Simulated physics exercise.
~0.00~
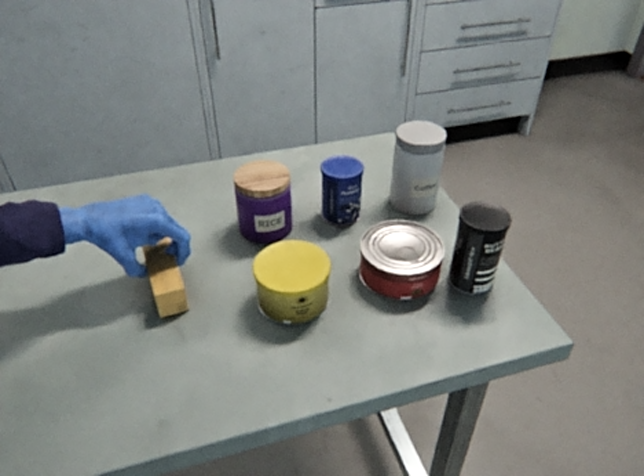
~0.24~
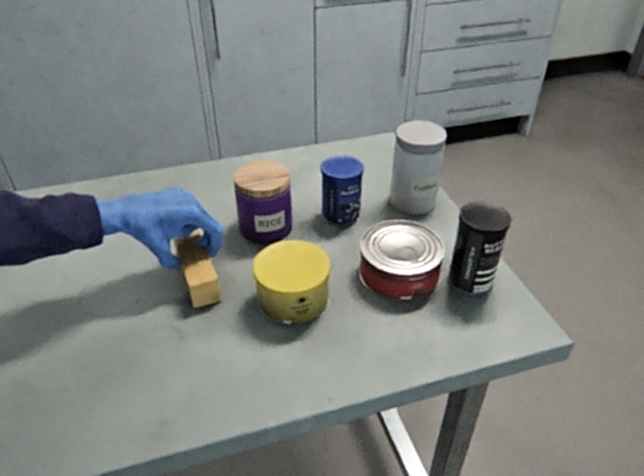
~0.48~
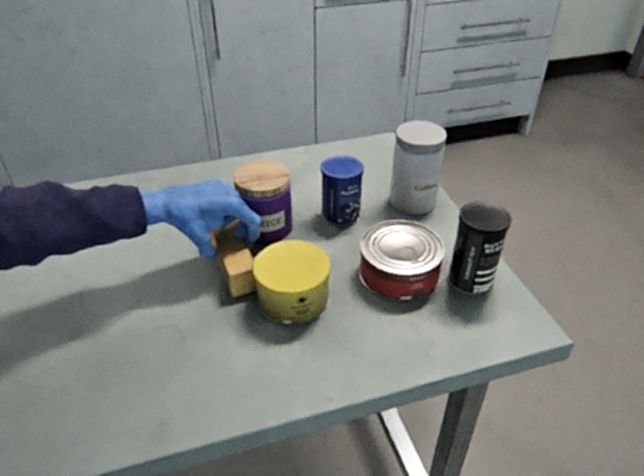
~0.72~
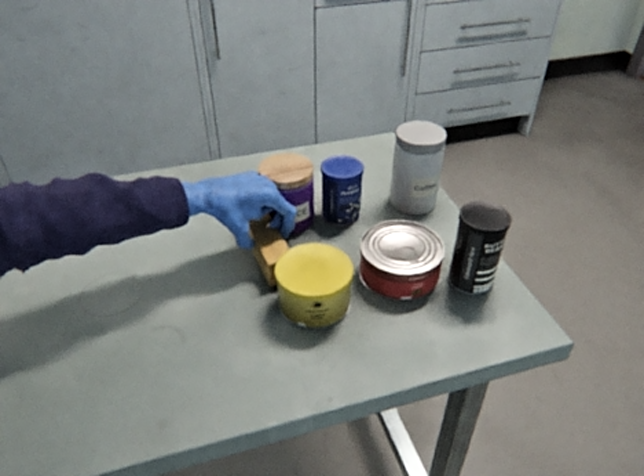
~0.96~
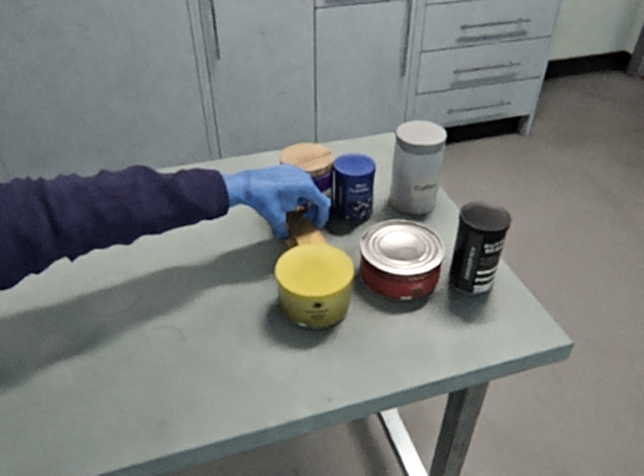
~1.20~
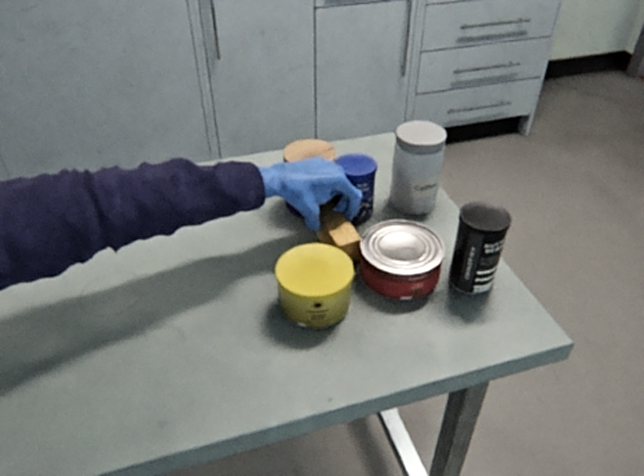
A gloved hand slides a wooden block rightward, shifting the purple jar and nudging others.
